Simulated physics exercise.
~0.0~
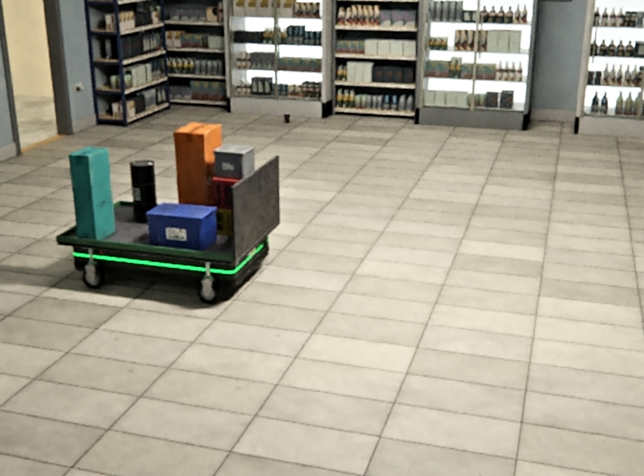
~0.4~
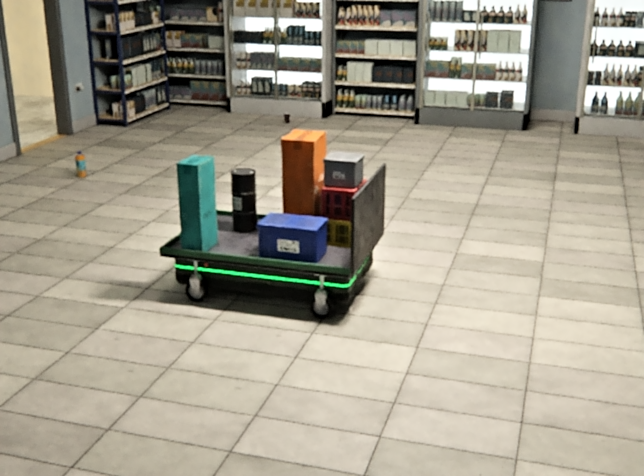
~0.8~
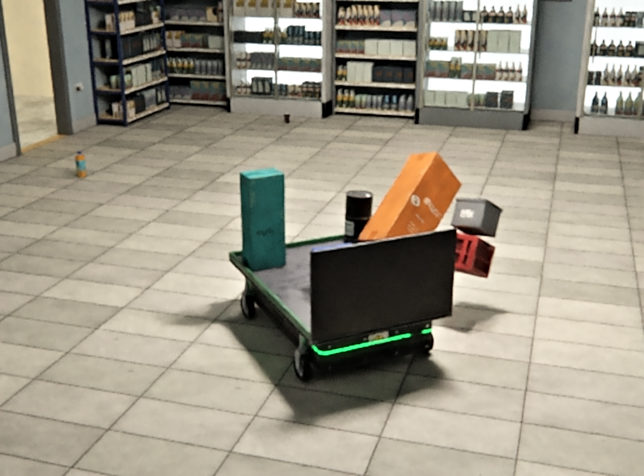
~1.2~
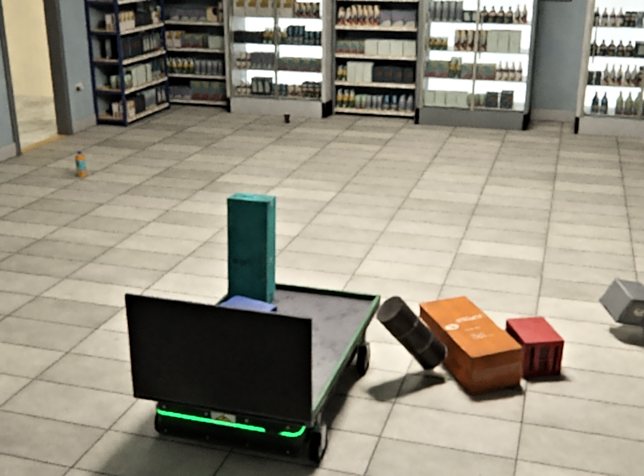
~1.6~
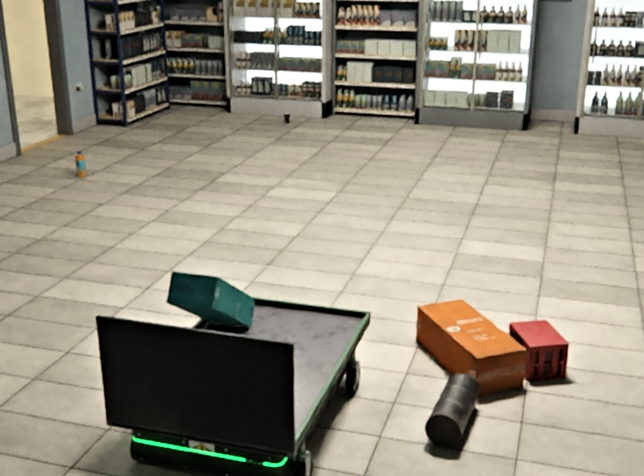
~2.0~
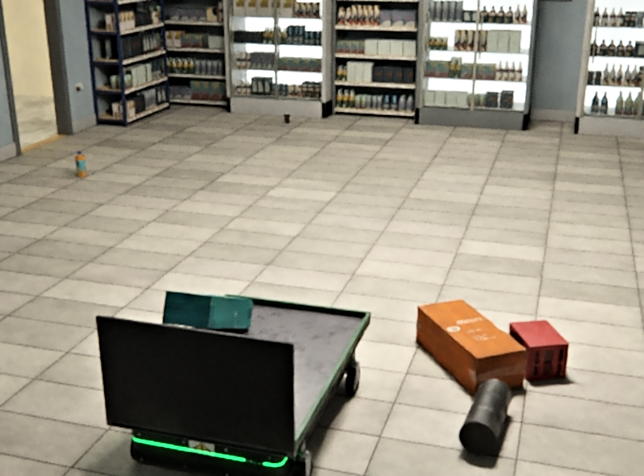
A robot cart rolls right, turns sharply toward the viewer, spills several items and stops.
